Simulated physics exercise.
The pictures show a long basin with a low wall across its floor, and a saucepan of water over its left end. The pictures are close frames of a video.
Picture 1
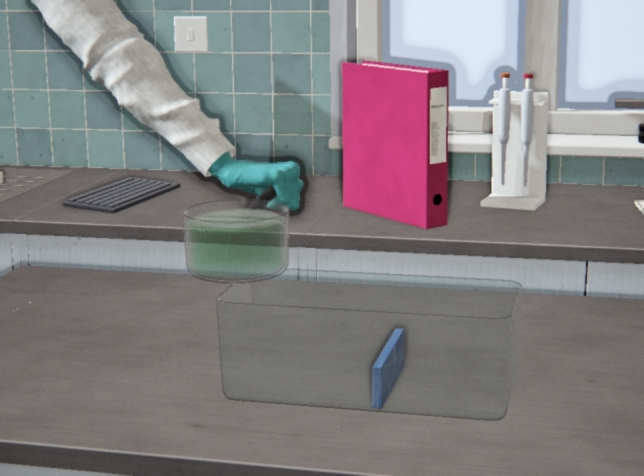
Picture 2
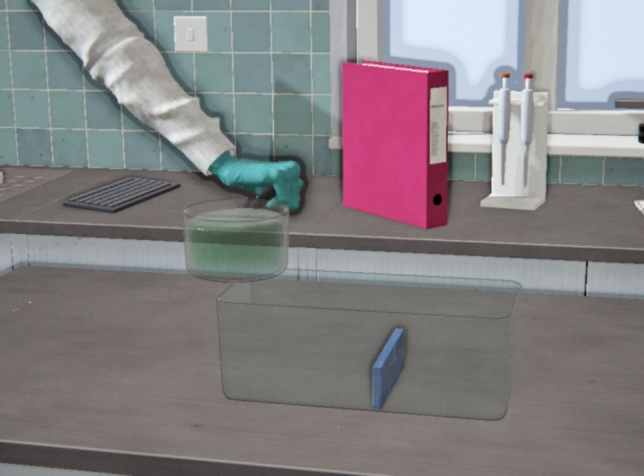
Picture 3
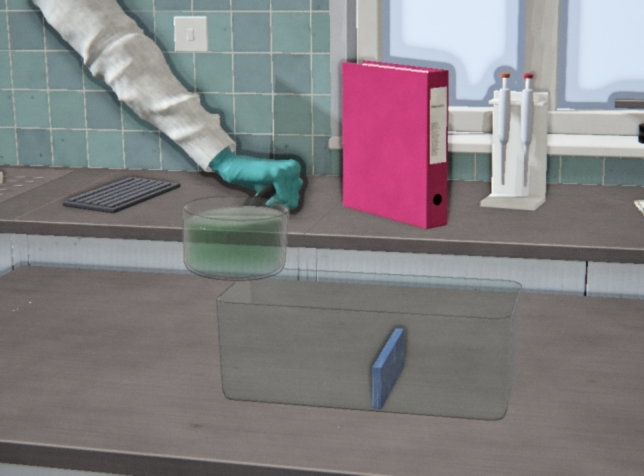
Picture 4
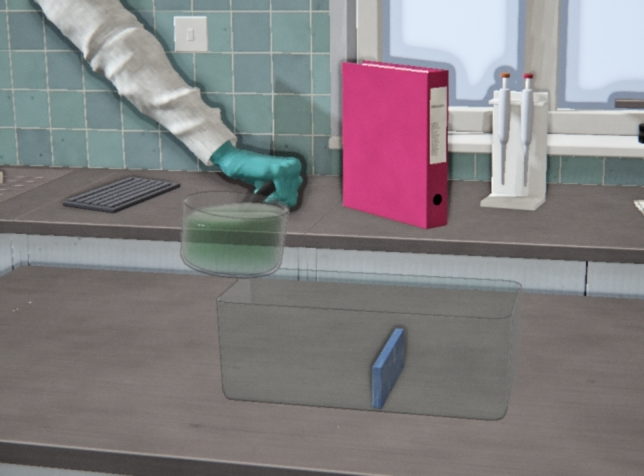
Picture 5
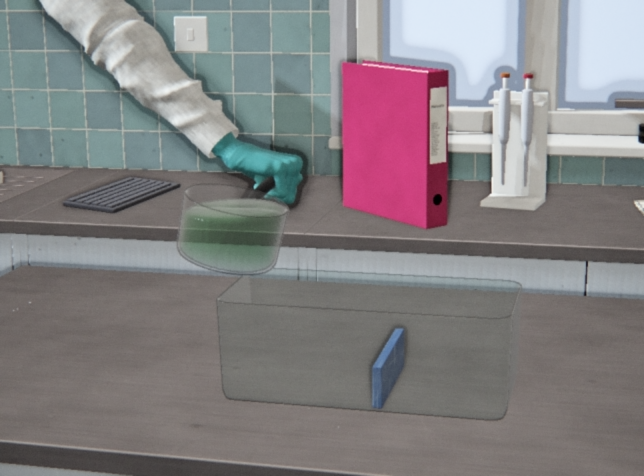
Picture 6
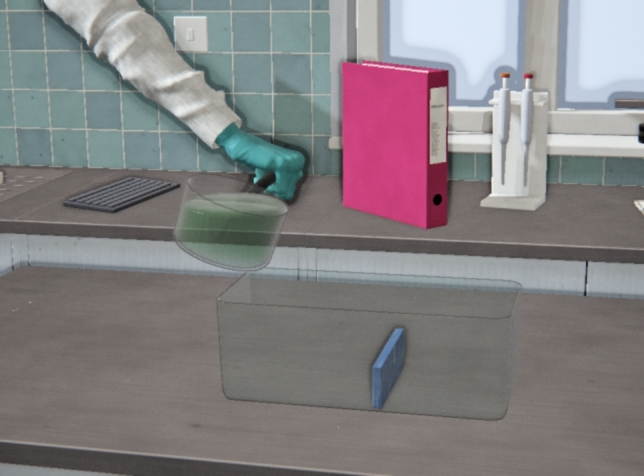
A gloved hand tilts a clear container of green liquid rightward above a clear basin.
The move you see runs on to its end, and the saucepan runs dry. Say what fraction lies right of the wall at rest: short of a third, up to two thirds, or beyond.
In the end not even a third is right of the wall.
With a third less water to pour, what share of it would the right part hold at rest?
Close to 10 per cent.
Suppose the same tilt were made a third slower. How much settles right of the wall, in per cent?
It comes to 10 per cent or so.
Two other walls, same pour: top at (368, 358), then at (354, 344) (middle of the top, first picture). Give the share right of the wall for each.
Near 70 % and 85 %.
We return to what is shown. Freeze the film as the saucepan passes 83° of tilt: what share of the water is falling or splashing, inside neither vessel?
About 35 per cent.
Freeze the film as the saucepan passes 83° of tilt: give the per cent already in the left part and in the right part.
Some 10 per cent left and 0 right.
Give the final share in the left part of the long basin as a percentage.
Some 75 per cent.
A moment on, the saucepan is tipped on its side and 52 per cent is still to pour, 11 is left of the wall and 0 right of it.
Next, the saucepan is tipped right over and 5 per cent is still to pour, 60 is left of the wall and 23 right of it.
Then the saucepan is tipped right over and 0 per cent is still to pour, 76 is left of the wall and 22 right of it.
Later the saucepan is tipped right over and 0 per cent is still to pour, 76 is left of the wall and 23 right of it.
At rest 76 per cent lies left of the wall, 23 right of it and 1 outside.
